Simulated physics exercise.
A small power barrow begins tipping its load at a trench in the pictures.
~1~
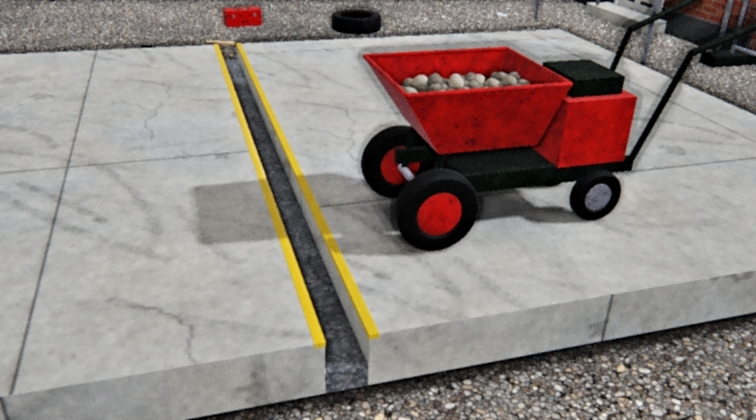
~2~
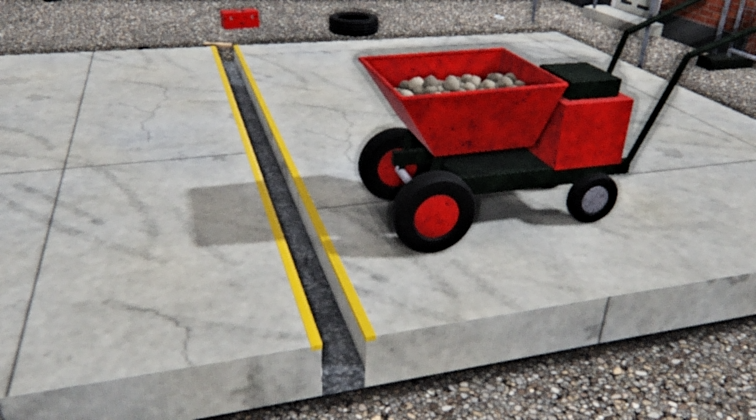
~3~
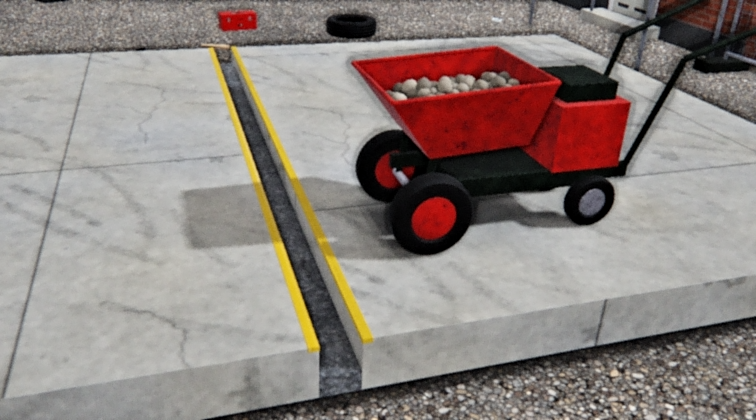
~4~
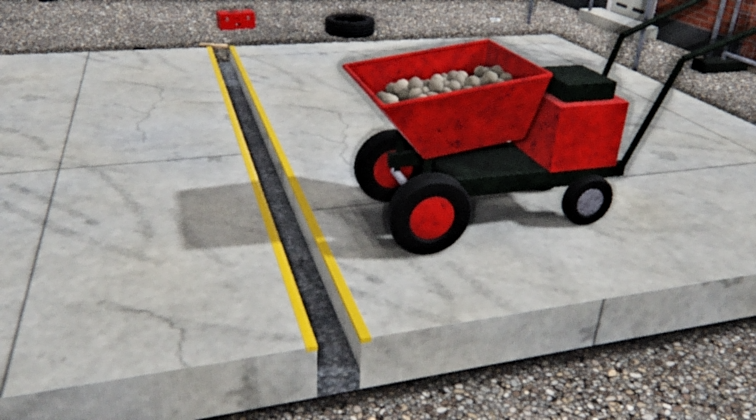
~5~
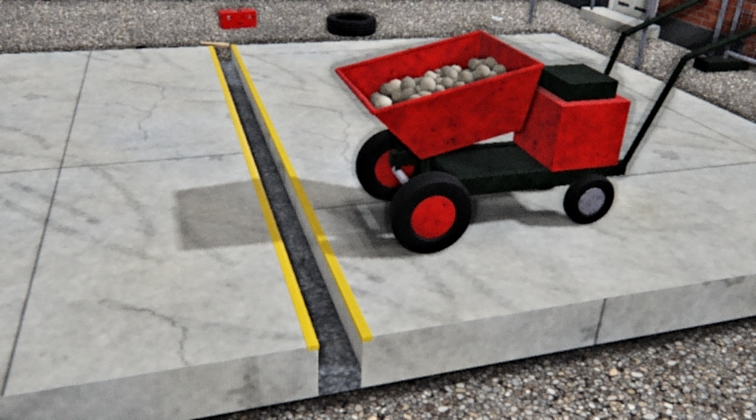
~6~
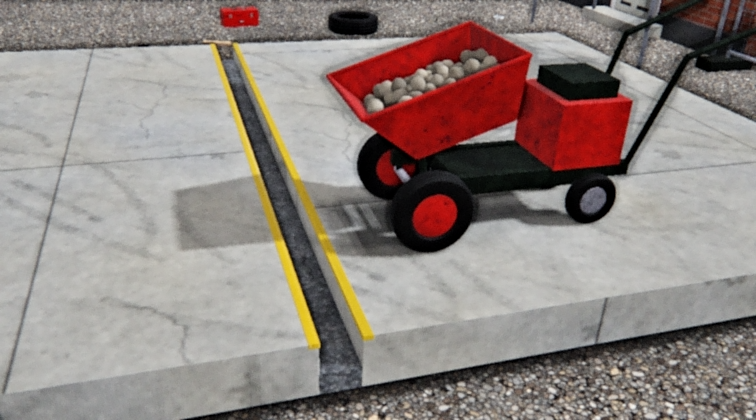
A red skip heaped with pale, rounded stones sits on a small power barrow with black tyres and dark handles, on the right of a cracked grey concrete slab seen from slightly above. To its left a narrow, yellow-edged trench crosses the slab, with a red object and a tyre on gravel behind. The skip slowly tilts forward to the left, its rear rising, while the wheels stay put.
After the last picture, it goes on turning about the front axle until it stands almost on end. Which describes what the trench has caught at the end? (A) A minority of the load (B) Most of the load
A minority of the load.
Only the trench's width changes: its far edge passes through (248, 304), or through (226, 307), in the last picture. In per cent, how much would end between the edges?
The first try gives 90 percent, then the second gives 100 percent.
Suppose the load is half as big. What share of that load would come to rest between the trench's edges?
I'd say close to 30 per cent of it.
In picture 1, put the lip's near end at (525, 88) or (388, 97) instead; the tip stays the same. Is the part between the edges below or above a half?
Try one: The lesser share. Try two: The lesser share.
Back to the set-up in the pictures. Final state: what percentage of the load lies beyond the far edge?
Around 60 per cent.
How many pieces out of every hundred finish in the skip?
20 %, about.
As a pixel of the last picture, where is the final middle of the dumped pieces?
Near (258, 235).
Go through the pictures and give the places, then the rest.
In the first frame, lip of the skip (406, 96), level; top of the load (472, 88), river pebbles; first edge of the trench (353, 289); far edge (303, 296), the trench under half as wide as the skip, and about as deep as wide.
In the second frame, lip of the skip (401, 99), level; top of the load (468, 90).
In the third frame, lip of the skip (393, 104), tipped barely; top of the load (470, 93).
In the fourth frame, lip of the skip (383, 108), tipped a little; top of the load (485, 91).
In the fifth frame, lip of the skip (374, 113), tipped a little; top of the load (475, 77).
In the sixth frame, lip of the skip (363, 120), tipped clearly; top of the load (467, 71); first edge of the trench (348, 290); far edge (298, 297).
Just after the last frame, skip tipped steeply; every one in the skip.
A moment on, skip tipped right over; the larger part in the skip; just a few in or heaped over the trench; roughly a quarter beyond it; just a few falling.
Further on, skip tipped right over; roughly a quarter in the skip; roughly a quarter in or heaped over the trench; roughly two thirds beyond it.
When it is over, skip tipped right over; roughly a quarter in the skip; roughly a quarter in or heaped over the trench; roughly two thirds beyond it.
